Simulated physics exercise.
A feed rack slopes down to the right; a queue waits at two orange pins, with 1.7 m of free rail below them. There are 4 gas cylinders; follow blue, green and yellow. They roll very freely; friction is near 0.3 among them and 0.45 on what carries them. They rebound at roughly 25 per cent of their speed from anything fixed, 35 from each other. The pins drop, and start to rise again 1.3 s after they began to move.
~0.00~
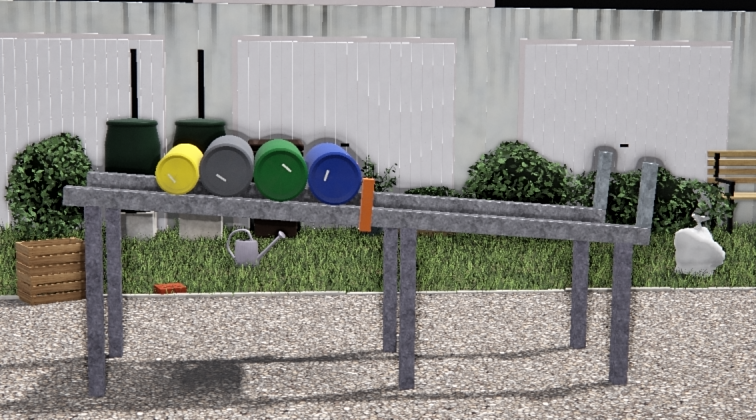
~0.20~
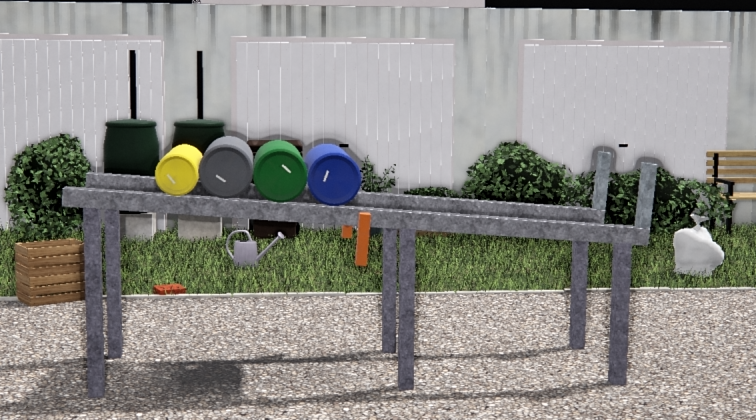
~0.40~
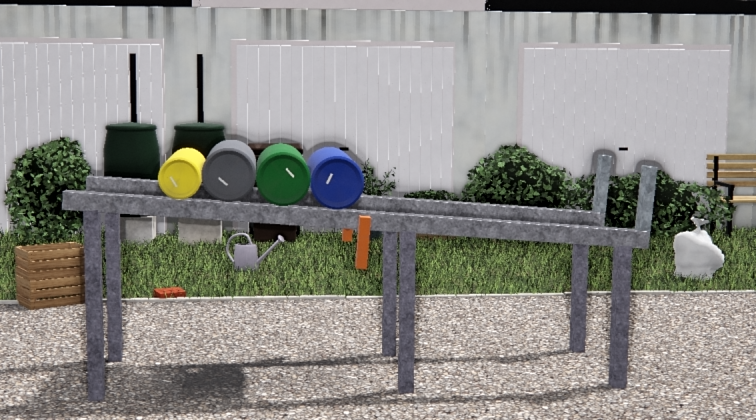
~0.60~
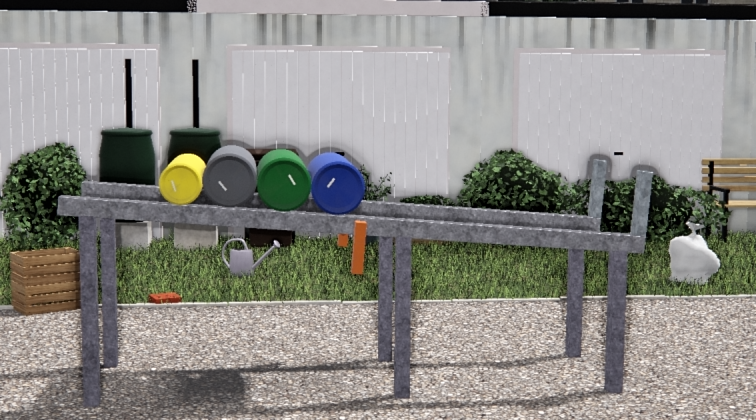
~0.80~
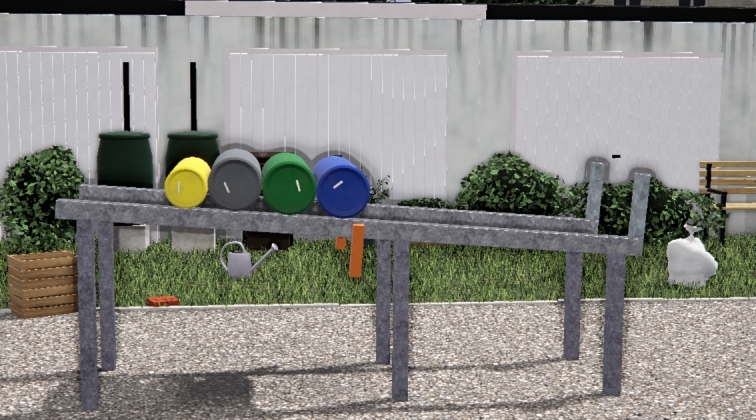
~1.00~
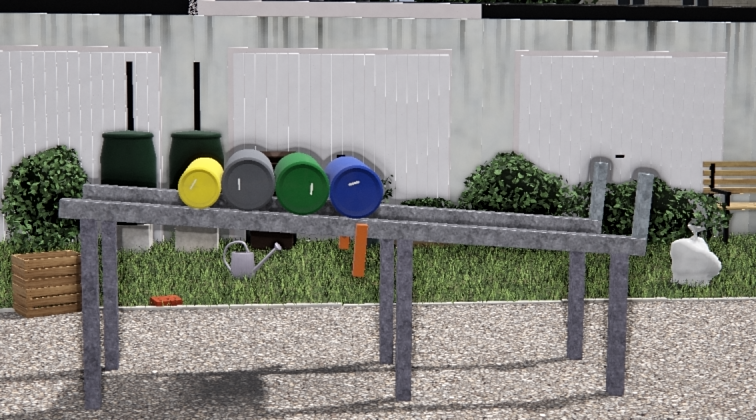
A sloping metal rack stood in a yard with yellow, gray, green and blue cylinders lined up on it; an orange pin dropped, and then the row slowly rolled a little way to the right.
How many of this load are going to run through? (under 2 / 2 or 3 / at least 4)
It is under 2; here the count comes to 1.
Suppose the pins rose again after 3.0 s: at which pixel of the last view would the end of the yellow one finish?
Near (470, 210).
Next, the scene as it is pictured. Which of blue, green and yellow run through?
Blue passes the pins; green stays behind the pins; yellow is held back.
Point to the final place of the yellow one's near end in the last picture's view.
Around (229, 190).
After 1.2 s, blue is on the rails, 5 cm below the pins, rolling right; green is on the rails, 25 cm above the pins, rolling right; yellow is on the rails, 85 cm above the pins, rolling right; 1 through so far.
After 1.3 s, blue is on the rails, 5 cm below the pins, rolling right; green is on the rails, 25 cm above the pins, rolling right; yellow is on the rails, 80 cm above the pins, rolling right; 1 through so far.
After 1.4 s, blue is on the rails, 10 cm below the pins, rolling right; green is on the rails, 20 cm above the pins, rolling right; yellow is on the rails, 75 cm above the pins, rolling right; 1 through so far.
After 1.5 s, blue is in the air, 20 cm below the pins, rolling right; green is in the air, 20 cm above the pins, rolling left; no change for yellow; 1 through so far.
At rest (3.2 s), blue is on the rails, 145 cm below the pins; green is on the rails, 20 cm above the pins; yellow is on the rails, 75 cm above the pins; 1 through so far.
